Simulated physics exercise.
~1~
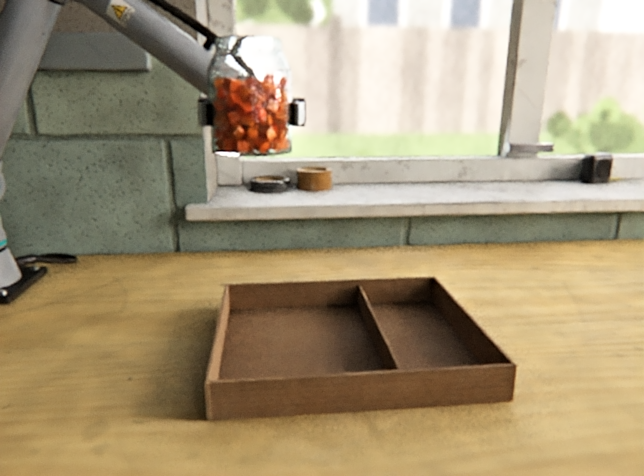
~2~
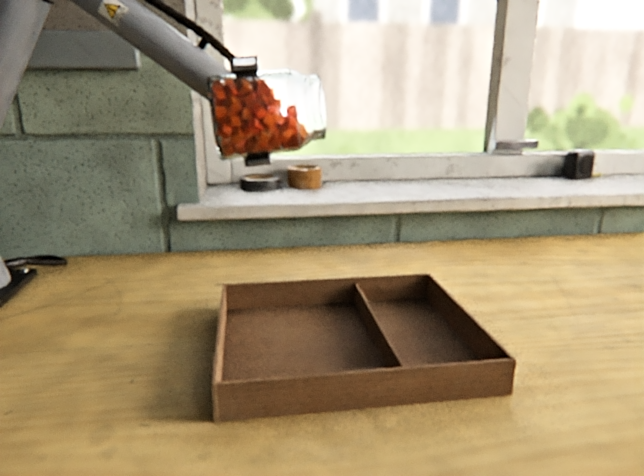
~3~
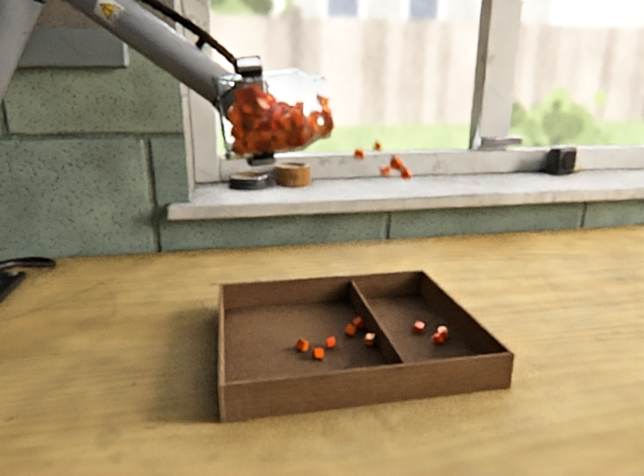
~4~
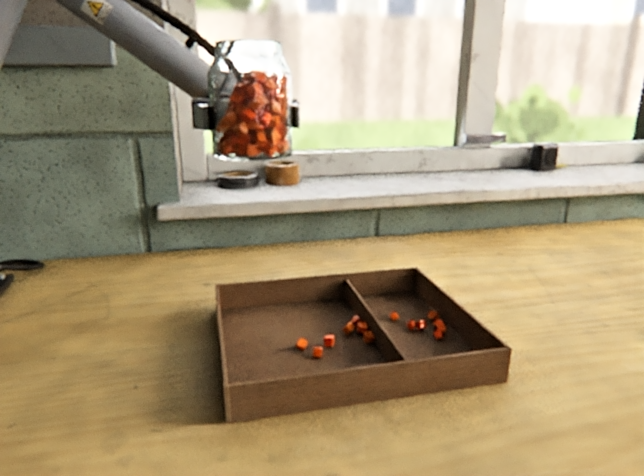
The video shows a robot arm tipping a clear jar of orange vegetable dice onto its side above a divided brown tray, spilling a few pieces into both compartments, then turning the jar upright again with most of the dice still inside.
